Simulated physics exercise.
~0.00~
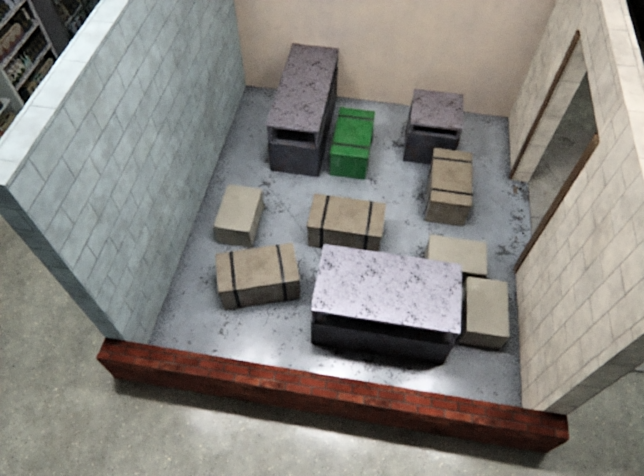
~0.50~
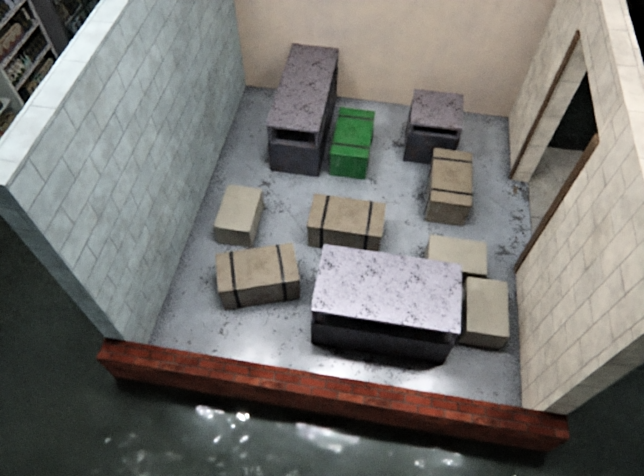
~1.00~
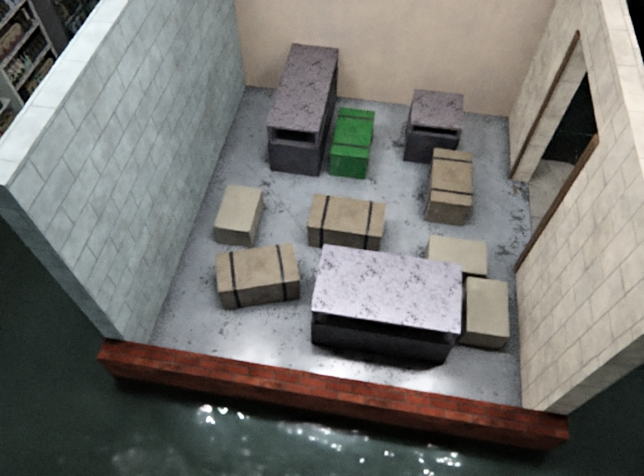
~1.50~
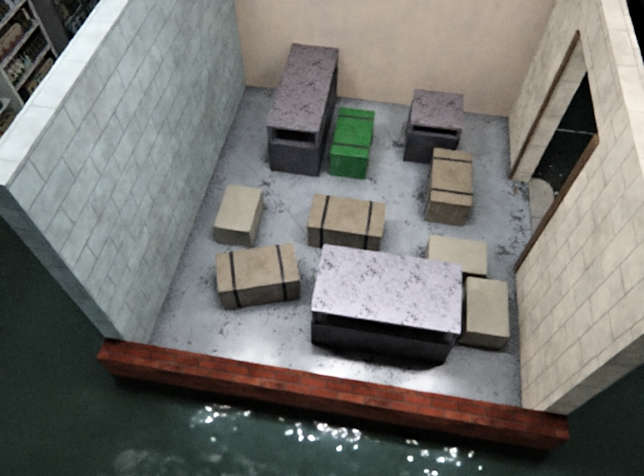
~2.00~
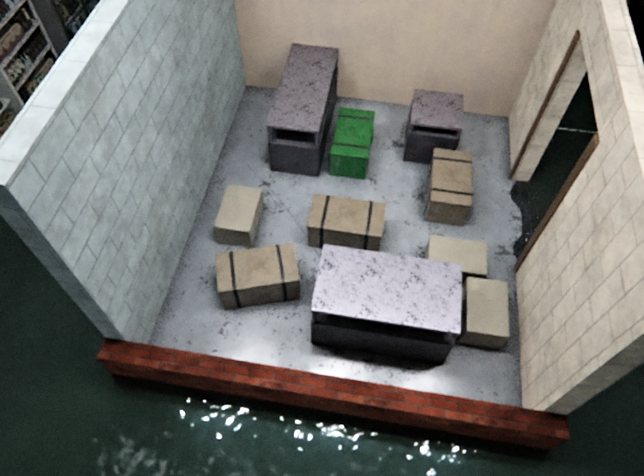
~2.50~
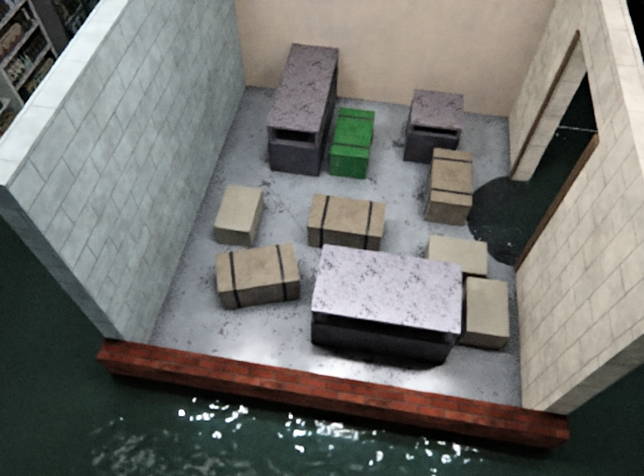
Open-topped room holding a green trunk, tan boxes and dark furniture, with dark water surrounding it, then entering through the right-hand doorway.
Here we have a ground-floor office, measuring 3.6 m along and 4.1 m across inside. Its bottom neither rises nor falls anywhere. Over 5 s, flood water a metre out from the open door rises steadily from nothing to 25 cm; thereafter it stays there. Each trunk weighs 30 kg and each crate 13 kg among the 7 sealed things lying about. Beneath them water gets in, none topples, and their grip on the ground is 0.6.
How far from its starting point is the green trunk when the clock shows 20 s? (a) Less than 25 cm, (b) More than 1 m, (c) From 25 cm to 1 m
From 25 cm to 1 m.
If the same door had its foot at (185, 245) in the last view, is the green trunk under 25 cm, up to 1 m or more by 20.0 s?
So the green trunk is well away by then.
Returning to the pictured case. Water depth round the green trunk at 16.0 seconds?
Somewhere close to 19 cm.
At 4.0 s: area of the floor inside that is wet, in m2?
2.5 m2.
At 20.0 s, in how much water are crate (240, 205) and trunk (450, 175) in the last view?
Around 25 cm and 26 cm.
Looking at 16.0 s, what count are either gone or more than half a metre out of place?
By that point, 5.
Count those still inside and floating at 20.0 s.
I get 7.
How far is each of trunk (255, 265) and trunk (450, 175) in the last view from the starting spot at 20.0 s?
One is off by 80 cm, the other by 250 cm, in the order asked.
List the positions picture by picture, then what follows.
The green trunk at (353, 131) rests on the ground; water covers 0.0 m2; 0 of 7 have shifted, in the first frame.
The green trunk at (353, 131) rests on the ground; 0.0 m2 under water; 0 of 7 have shifted, in the second frame.
The green trunk at (353, 131), on the bottom; 0.0 m2 under water; 0 of 7 have shifted, in the third frame.
The green trunk at (353, 131), on the bottom; water covers 0.0 m2; 0 of 7 have shifted, in the fourth frame.
The green trunk at (353, 131) rests on the ground; 0.0 m2 under water; 0 of 7 have shifted, in the fifth frame.
The green trunk at (353, 131), on the bottom; 0.5 m2 under water; 0 of 7 have shifted, in the sixth frame.
After 4.0 s the green trunk is near (353, 131), 0.0 m from its start, aground; 0 afloat.
After 9.0 s the green trunk is near (361, 116), 0.2 m from its start, afloat; 6 afloat.
After 16.0 s the green trunk is near (385, 109), 0.5 m from its start, afloat; 7 afloat.
After 20.0 s the green trunk is near (390, 93), 0.7 m from its start, afloat; 7 afloat.
